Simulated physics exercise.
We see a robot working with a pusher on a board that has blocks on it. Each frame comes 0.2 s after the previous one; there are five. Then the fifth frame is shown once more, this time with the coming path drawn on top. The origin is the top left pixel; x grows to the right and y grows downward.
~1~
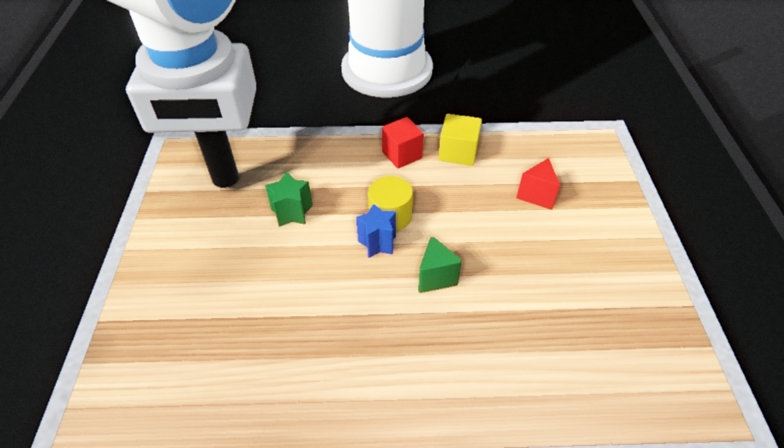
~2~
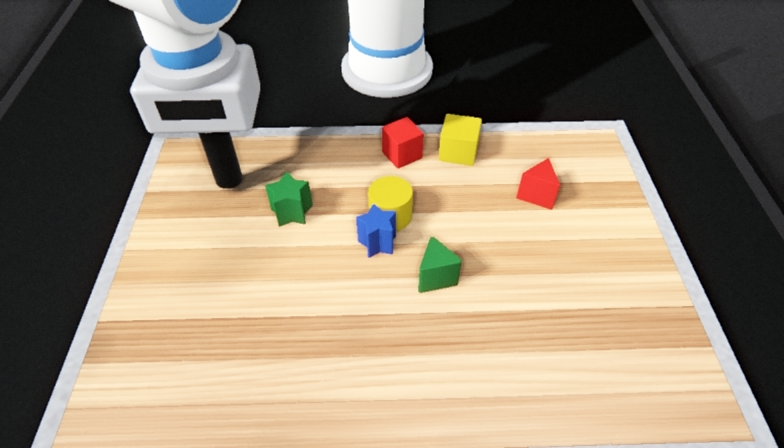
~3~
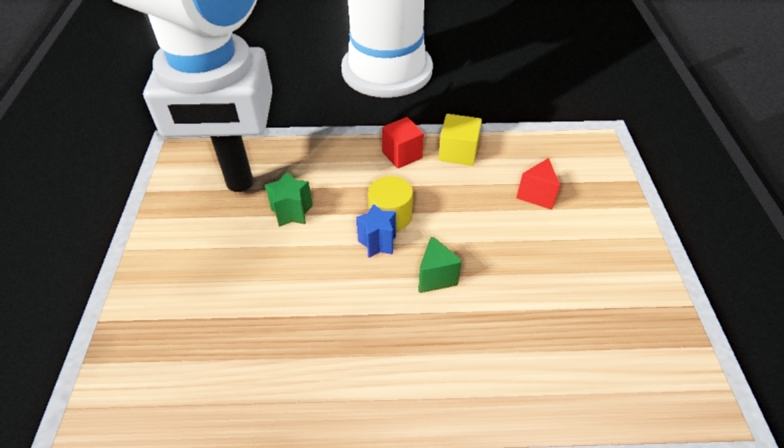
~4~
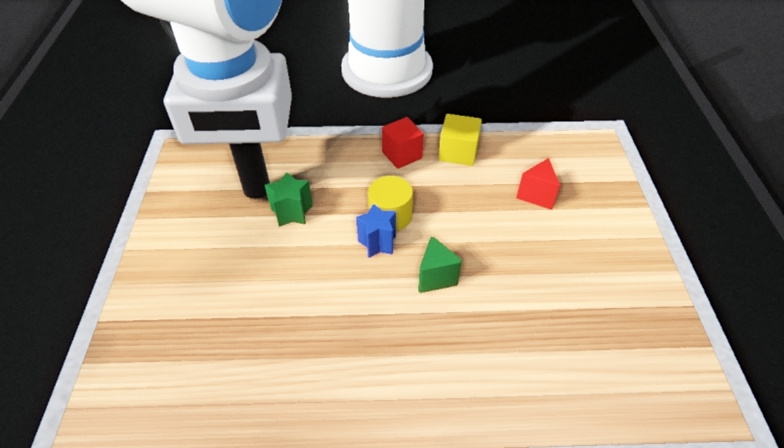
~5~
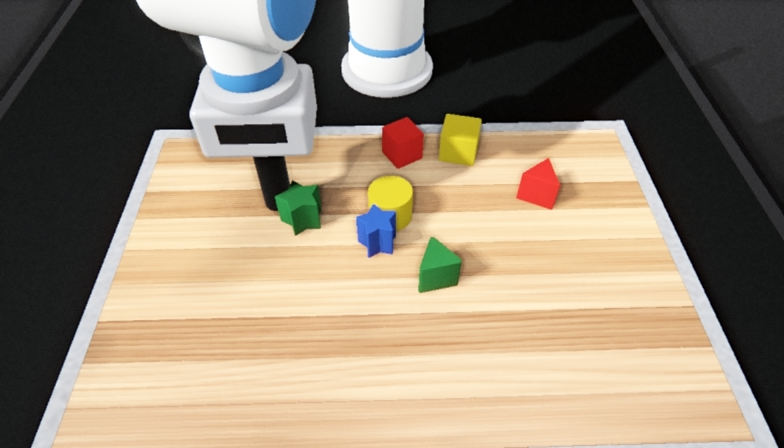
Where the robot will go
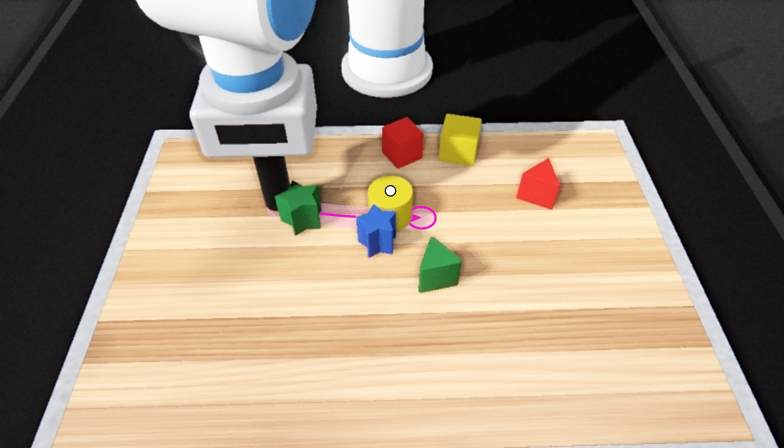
On a wooden board, a robot arm moves right and pushes the green star slightly.
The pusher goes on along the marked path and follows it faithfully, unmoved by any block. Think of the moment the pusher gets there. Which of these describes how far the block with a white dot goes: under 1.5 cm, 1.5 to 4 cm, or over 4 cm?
Once the path is done, the block with a white dot lies more than 4 cm from its present place.
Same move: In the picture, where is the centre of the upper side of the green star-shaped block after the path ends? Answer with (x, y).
Top centre: (341, 215).
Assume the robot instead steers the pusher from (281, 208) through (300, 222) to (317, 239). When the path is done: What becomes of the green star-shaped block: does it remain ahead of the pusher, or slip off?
Prediction: Still leading.
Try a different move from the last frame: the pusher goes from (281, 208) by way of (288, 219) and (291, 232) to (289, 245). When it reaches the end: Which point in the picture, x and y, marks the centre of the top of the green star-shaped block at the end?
I'd guess (318, 210).
The line goes from (281, 208) over (326, 214) and (374, 217) to (421, 218); the dot is on the yellow round block.
The first path, step by step. One third of the way, pusher at (326, 208); green star-shaped block at (333, 210), turned 35° clockwise.
Two thirds of the way, pusher at (374, 211); green star-shaped block at (341, 215), turned 75° clockwise; blue star-shaped block at (379, 223), turned 25° anticlockwise; yellow round block at (410, 191).
At the end, pusher at (422, 211); green star-shaped block at (341, 215), turned 75° clockwise; blue star-shaped block at (379, 223), turned 25° anticlockwise; yellow round block at (459, 187); green triangular block unmoved.
